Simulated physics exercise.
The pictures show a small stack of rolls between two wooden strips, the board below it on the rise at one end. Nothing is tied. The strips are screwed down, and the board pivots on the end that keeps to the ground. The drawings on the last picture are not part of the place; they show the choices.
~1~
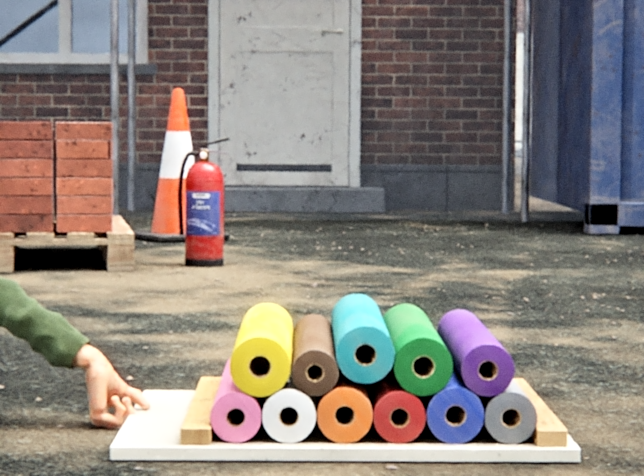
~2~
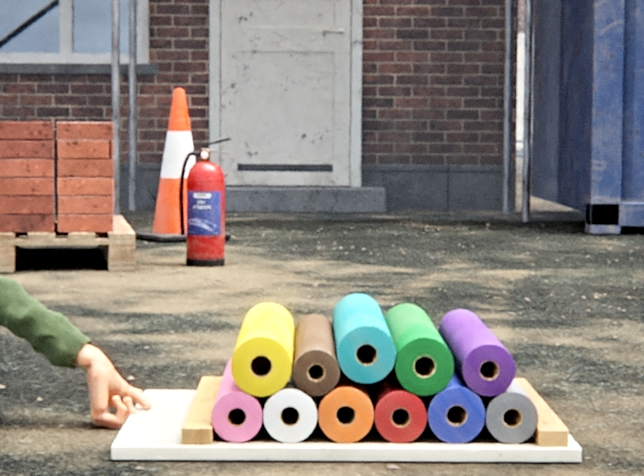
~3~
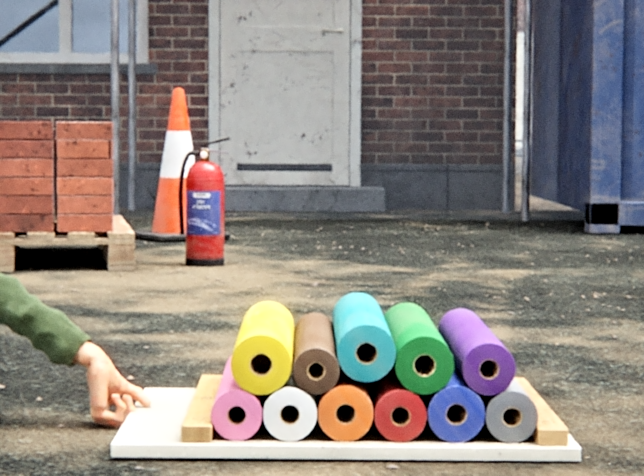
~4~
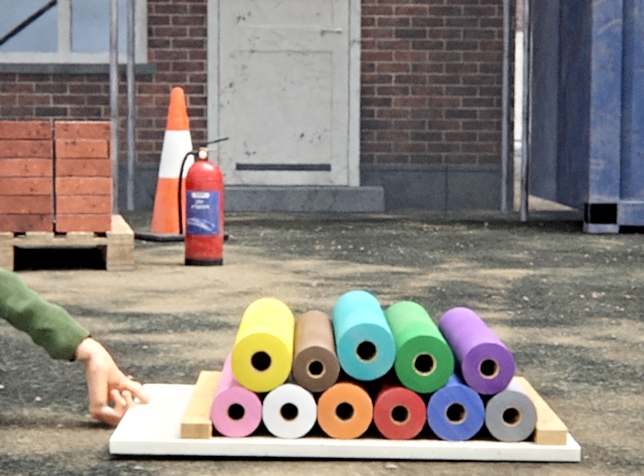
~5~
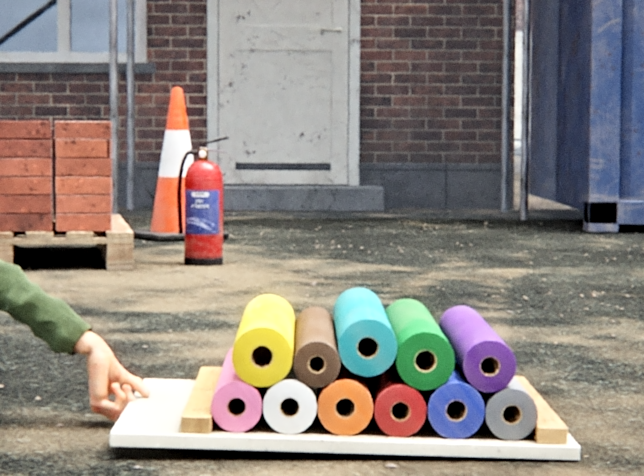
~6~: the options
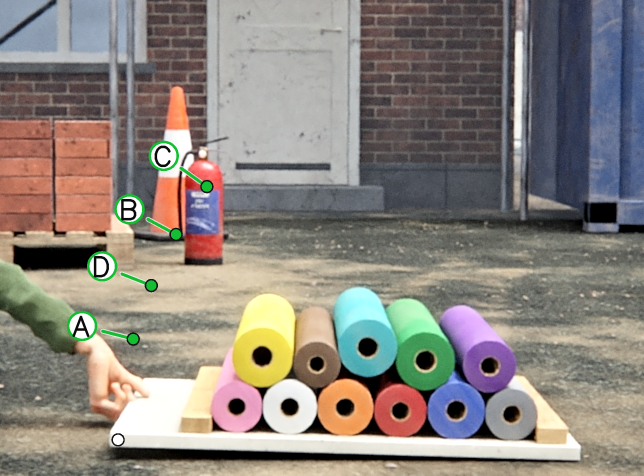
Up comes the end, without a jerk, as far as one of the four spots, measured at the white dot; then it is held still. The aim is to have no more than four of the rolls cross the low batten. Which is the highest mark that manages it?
The answer is mark B.
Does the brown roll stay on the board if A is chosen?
Yes.
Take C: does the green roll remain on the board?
The green roll: No.
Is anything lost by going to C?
Yes.
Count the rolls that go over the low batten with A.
The count is none.
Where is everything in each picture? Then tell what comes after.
The first frame shows blue roll (455, 416); grey roll (511, 418); brown roll (315, 373).
The second frame shows brown roll (316, 372); yellow roll (261, 366).
The third frame shows board (343, 413); pink roll (237, 415); white roll (290, 414); red roll (400, 416).
The fourth frame shows board (342, 412); pink roll (236, 412); white roll (289, 412).
The fifth frame shows board (342, 408); pink roll (237, 407); white roll (290, 407).
On the copy, A at (133, 339); B at (176, 234); C at (207, 187); D at (151, 285); the white dot at (118, 440).
On B. First, board at 17°.
Then, board at 28°.
Finally, board at 28°, three over the low batten (green, purple, turquoise).
By contrast, A none over the low batten; C five over the low batten; D none over the low batten.
